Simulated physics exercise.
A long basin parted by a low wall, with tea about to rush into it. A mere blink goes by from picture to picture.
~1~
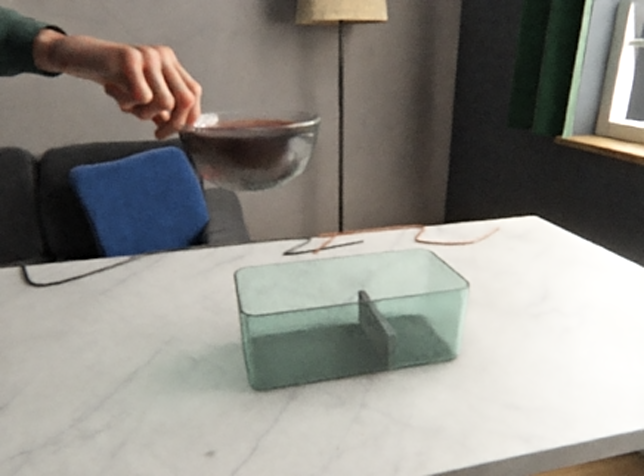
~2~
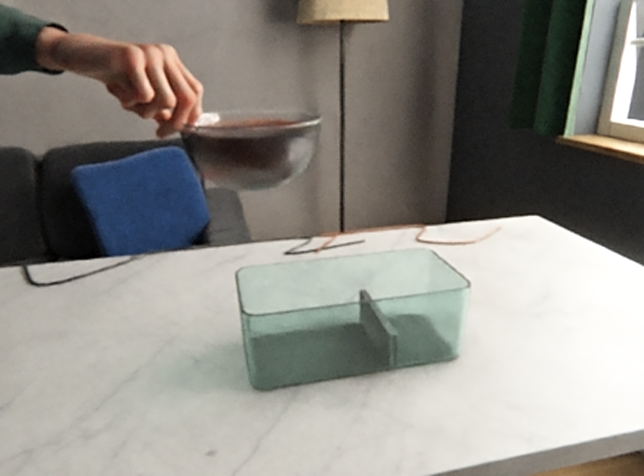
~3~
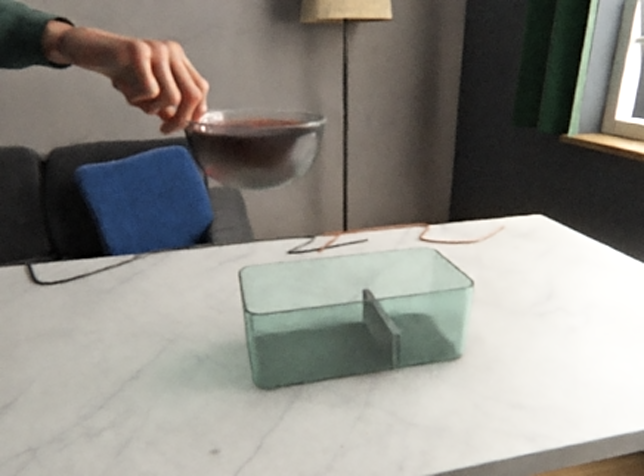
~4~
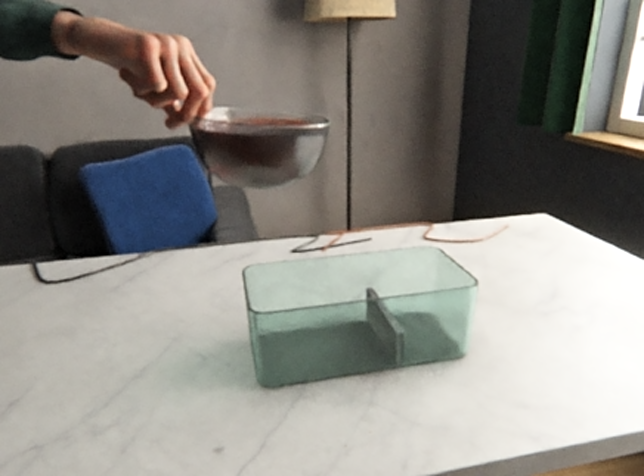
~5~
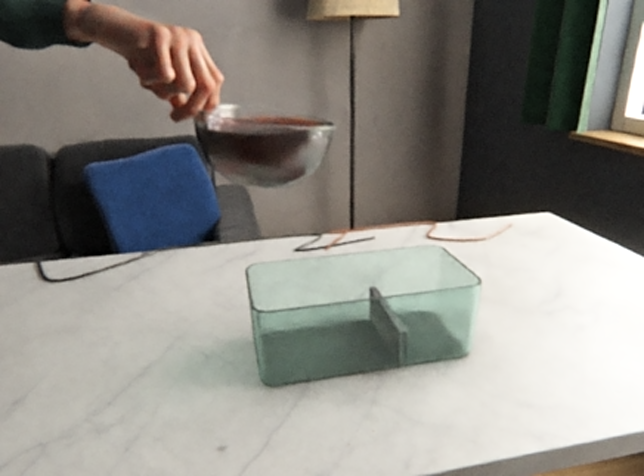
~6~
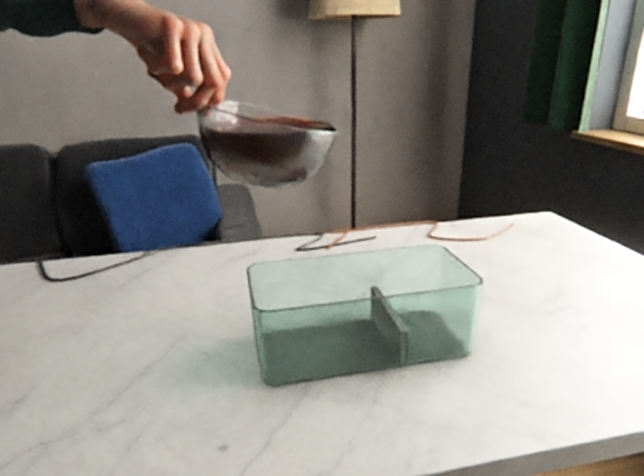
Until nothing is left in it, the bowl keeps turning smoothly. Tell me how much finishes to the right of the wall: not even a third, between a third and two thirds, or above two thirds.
It works out to between a third and two thirds.
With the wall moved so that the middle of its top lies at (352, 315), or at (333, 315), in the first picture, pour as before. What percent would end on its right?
Roughly 75 % and 85 %.
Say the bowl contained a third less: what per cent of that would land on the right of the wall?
Close to 20 per cent, more or less.
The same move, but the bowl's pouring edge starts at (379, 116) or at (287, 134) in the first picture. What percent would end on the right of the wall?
In order: Close to 70 and 5 percent.
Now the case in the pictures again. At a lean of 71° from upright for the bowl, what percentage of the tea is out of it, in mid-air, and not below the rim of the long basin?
Near 40 parts in a hundred.
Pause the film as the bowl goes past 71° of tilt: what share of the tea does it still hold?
30 per cent, approximately.
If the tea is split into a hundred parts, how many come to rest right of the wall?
50 in a hundred.
A moment on, the bowl is tipped part way and 32 per cent is still to pour, 7 is left of the wall and 20 right of it.
Next, the bowl is tipped right over and 0 per cent is still to pour, 46 is left of the wall and 48 right of it.
Then the bowl is tipped right over and 0 per cent is still to pour, 50 is left of the wall and 48 right of it.
Later the bowl is tipped right over and 0 per cent is still to pour, 50 is left of the wall and 48 right of it.
At rest 50 per cent lies left of the wall, 48 right of it and 2 outside.
